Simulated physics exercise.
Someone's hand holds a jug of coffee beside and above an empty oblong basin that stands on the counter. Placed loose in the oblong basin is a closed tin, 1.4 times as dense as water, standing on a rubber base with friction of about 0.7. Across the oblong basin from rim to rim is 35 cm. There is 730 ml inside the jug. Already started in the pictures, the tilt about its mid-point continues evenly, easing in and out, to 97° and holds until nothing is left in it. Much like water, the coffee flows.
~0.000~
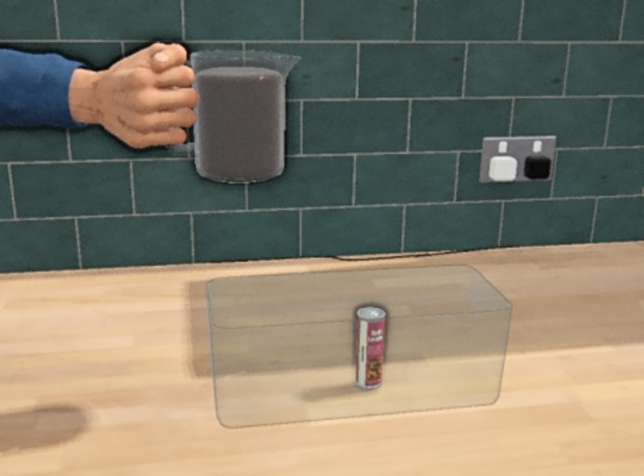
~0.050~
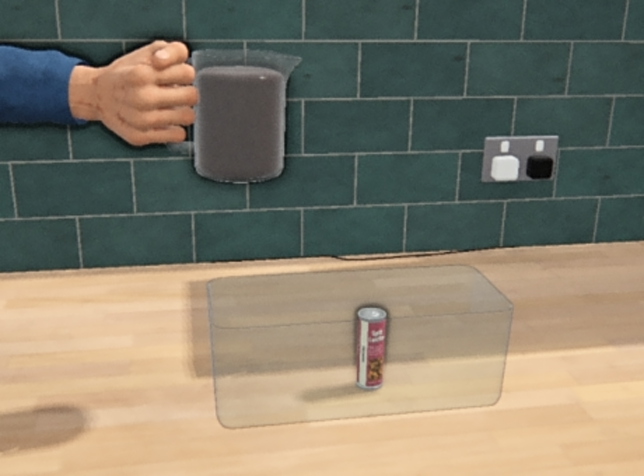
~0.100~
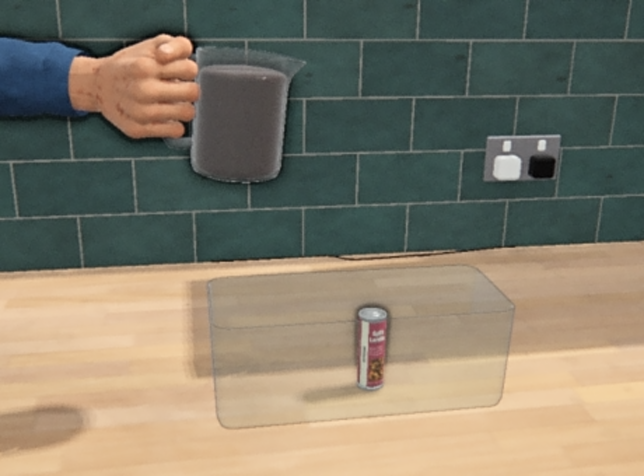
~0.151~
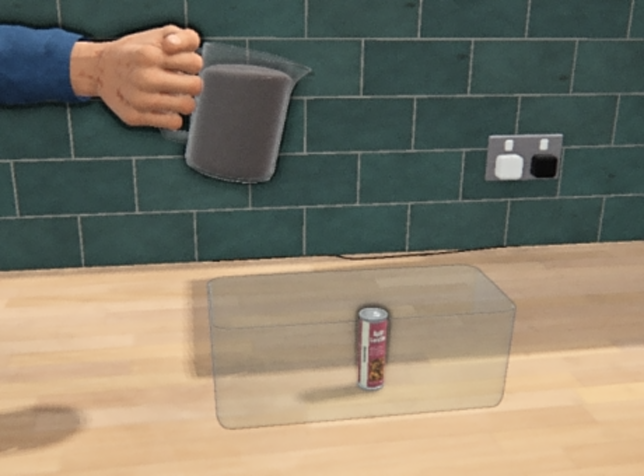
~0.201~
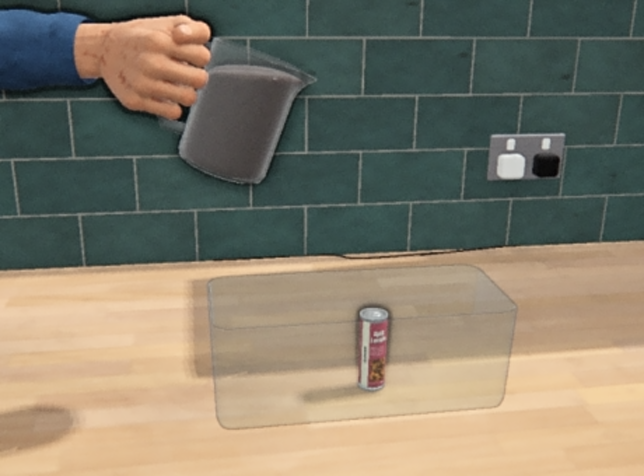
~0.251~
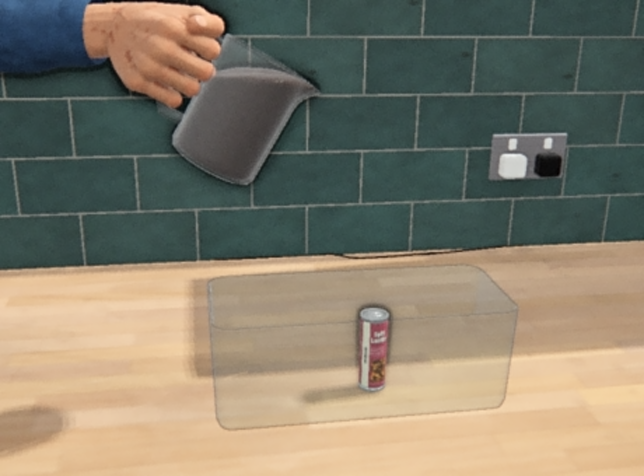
To begin with, a hand at the left holds a clear jug of dark liquid upright above a see-through basin, where a small tin stands on a wooden counter. The hand then tilts the jug steadily to the right, its liquid shifting toward the spout, while the basin and tin stay still.
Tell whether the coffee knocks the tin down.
The coffee does not knock it down.
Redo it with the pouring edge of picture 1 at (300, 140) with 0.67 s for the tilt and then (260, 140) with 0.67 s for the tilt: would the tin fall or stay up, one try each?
In the first try it comes down; in the second it remains standing.
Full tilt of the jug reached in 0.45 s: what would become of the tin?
Then it holds its balance.
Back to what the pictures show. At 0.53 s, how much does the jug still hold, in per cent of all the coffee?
Close to 70 in a hundred.
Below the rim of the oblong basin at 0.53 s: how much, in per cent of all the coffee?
The basin holds roughly 4 in a hundred parts at that moment.
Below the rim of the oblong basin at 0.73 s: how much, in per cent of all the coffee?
Roughly 42 percent of it.
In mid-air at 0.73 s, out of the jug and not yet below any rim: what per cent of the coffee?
Around 30 percent of it is airborne.
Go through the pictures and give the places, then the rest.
In the first frame, it leans 0°; its right rim is at (300, 57); the coffee meets the walls at (195, 73) and (281, 73); the oblong basin's rim runs from (209, 304) to (492, 287); the tin's top is at (371, 317).
In the second frame, it leans 1°; its right rim is at (302, 57); the coffee meets the walls at (195, 72) and (283, 73).
In the third frame, it leans 5°; its right rim is at (306, 61); the coffee meets the walls at (200, 69) and (287, 74).
In the fourth frame, it leans 12°; its right rim is at (311, 68); the coffee meets the walls at (202, 71) and (292, 75).
In the fifth frame, it leans 20°; its right rim is at (317, 79); the coffee meets the walls at (199, 90) and (301, 76).
In the sixth frame, it leans 30°; its right rim is at (321, 92); the coffee meets the walls at (195, 98) and (312, 81).
After 0.53 s the tilt is 86° and 70 per cent is still to pour; the tin stands where it began.
After 0.73 s the tilt is 97° and 29 per cent is still to pour; the tin stands where it began.
After 0.94 s the tilt is 97° and 10 per cent is still to pour; the tin stands where it began.
After 1.17 s the tilt is 97° and 3 per cent is still to pour; the tin stands where it began.
In the end the tin stands where it began.
